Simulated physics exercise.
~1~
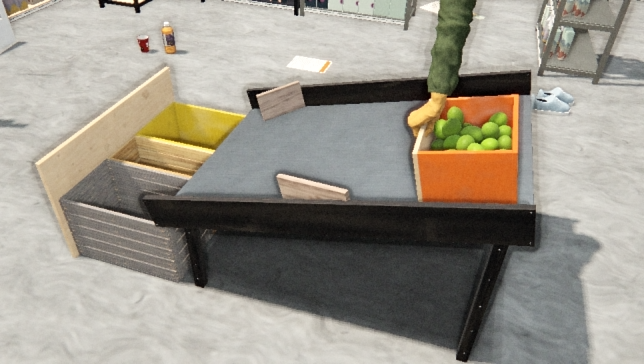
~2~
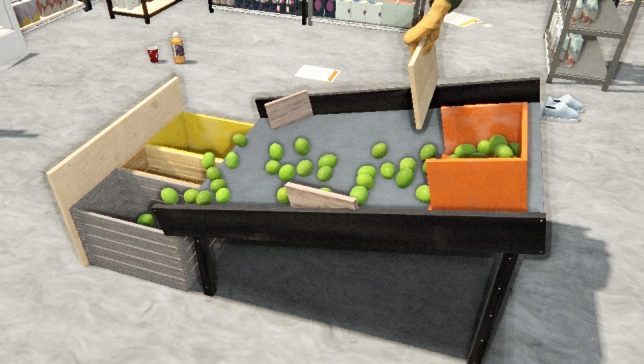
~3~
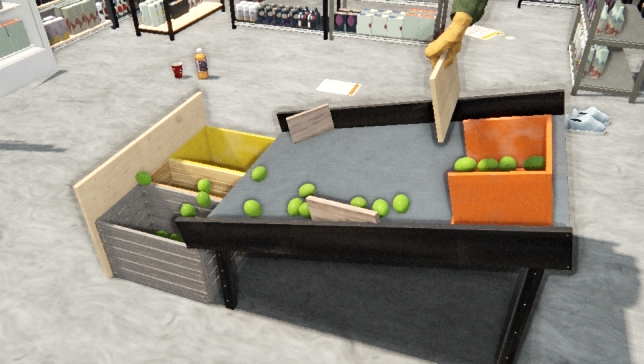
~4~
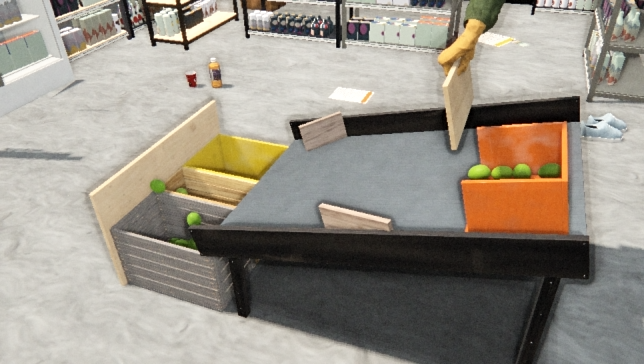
The clip shows a gloved hand lifting a wooden gate from an orange pen of green, lime-like fruits, which roll left down a grey sloped table past two angled boards into side-by-side containers, leaving the slope empty and a few fruits still in the pen.
